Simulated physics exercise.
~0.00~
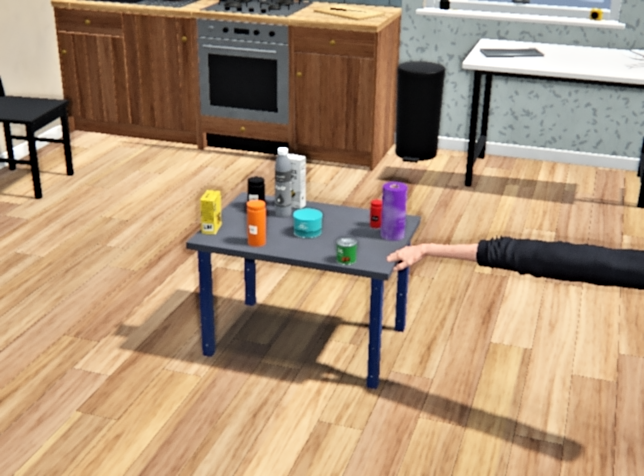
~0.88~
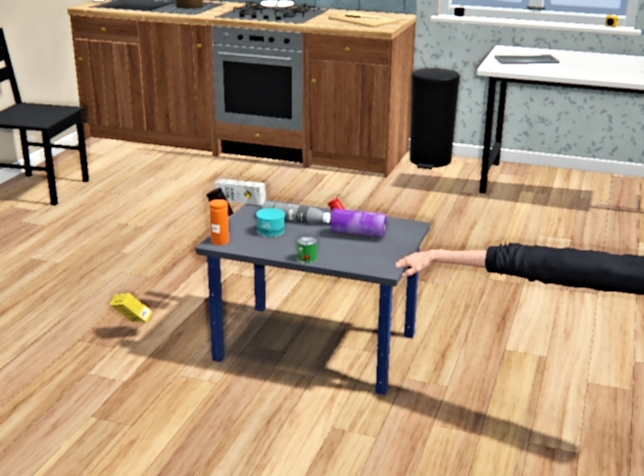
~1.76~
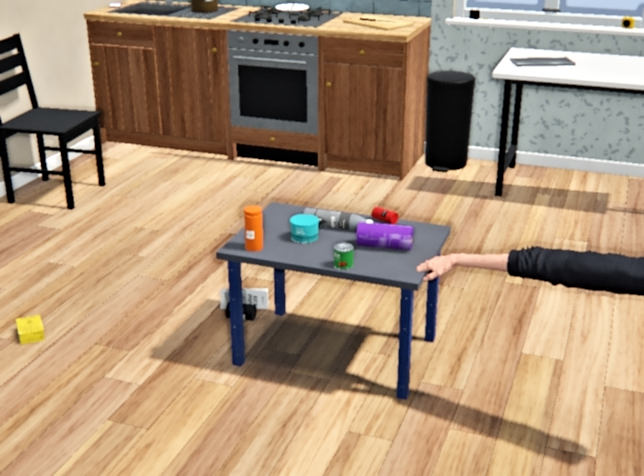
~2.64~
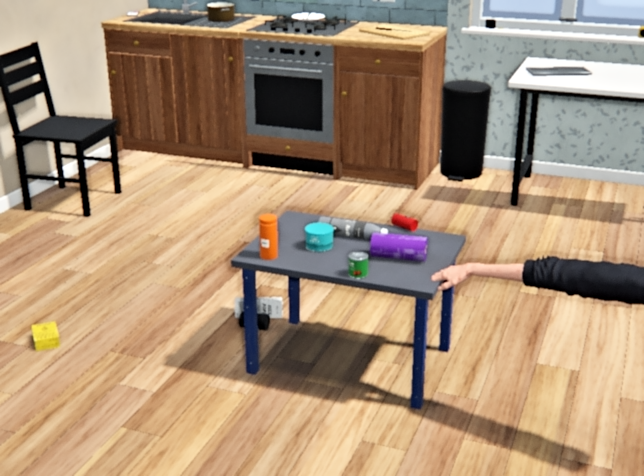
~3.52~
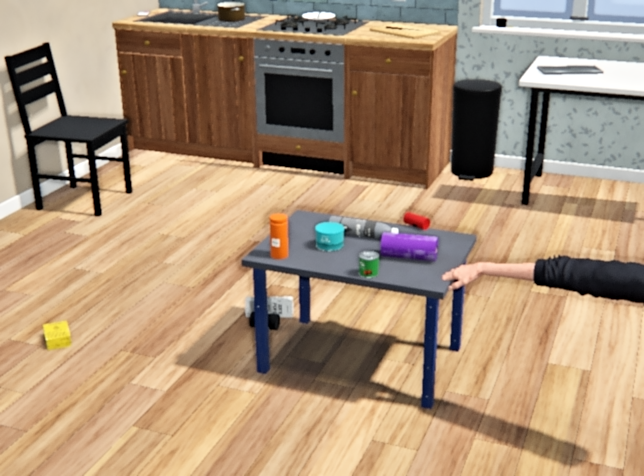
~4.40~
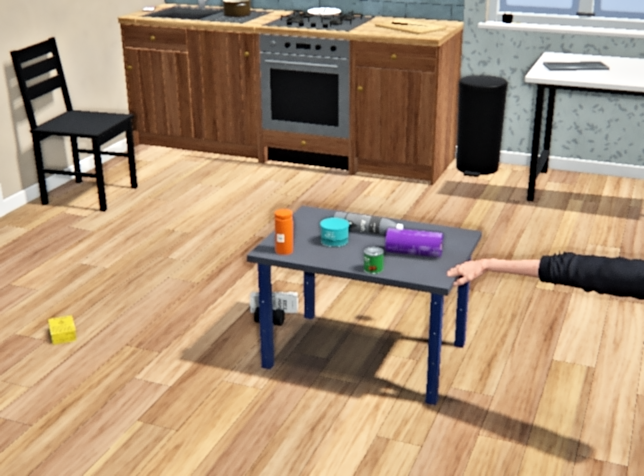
A hand jerks a small table, toppling several containers and sending some to the floor.
